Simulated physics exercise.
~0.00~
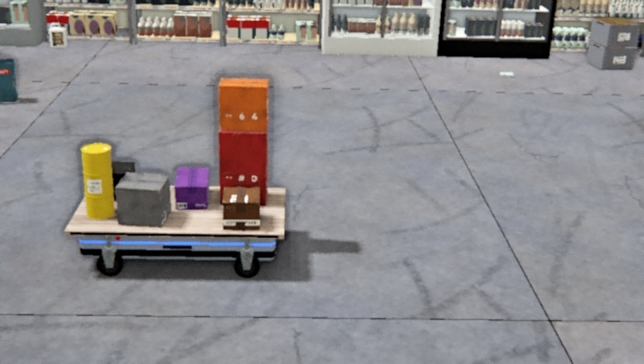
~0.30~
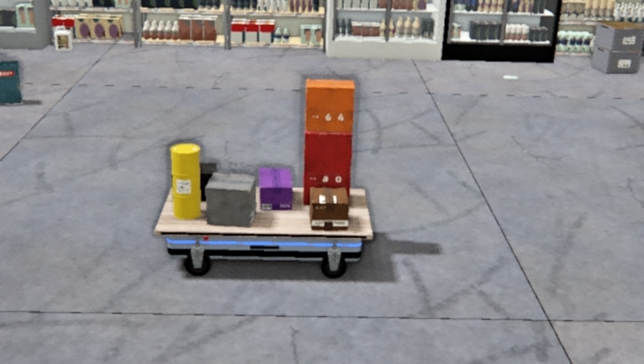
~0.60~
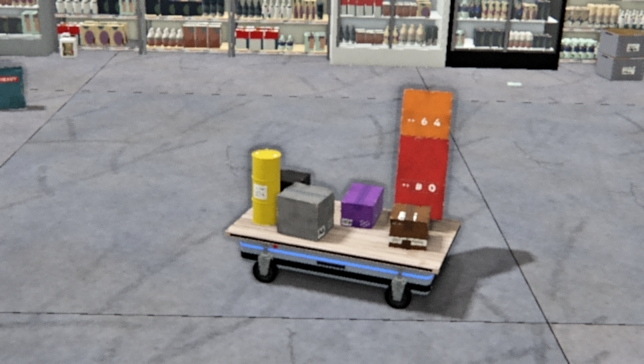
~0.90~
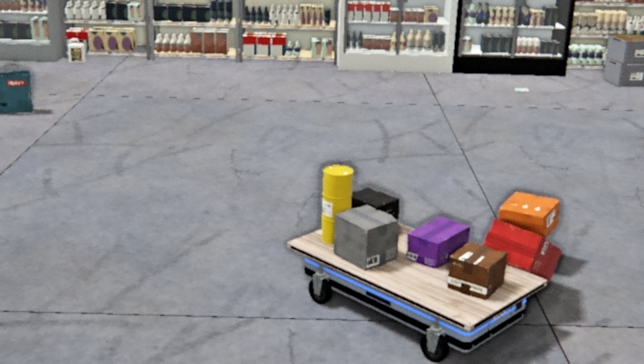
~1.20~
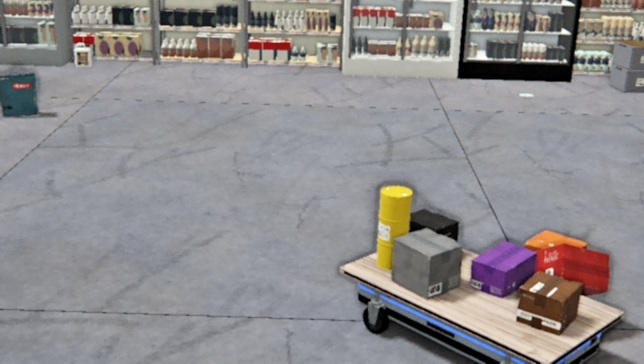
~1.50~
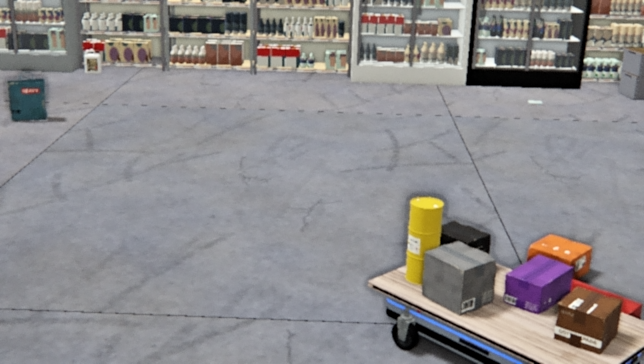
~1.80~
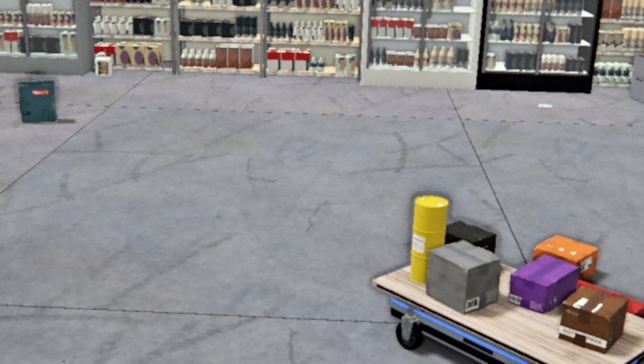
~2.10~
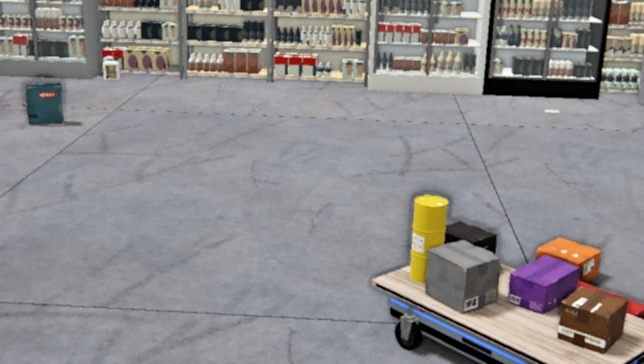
A shop floor of grey, scuffed concrete is seen from slightly above, with stocked shelves and display cases along the back. At the left, a flat wooden cart carries a yellow canister, black and grey boxes, a purple box, a small brown box, and an orange box stacked on a tall red one. The cart rolls right, then swings toward the viewer, and the red and orange stack leans and topples off the far right side. The cart continues to the lower right and stops, the canister still upright and the fallen boxes lying just behind its deck.
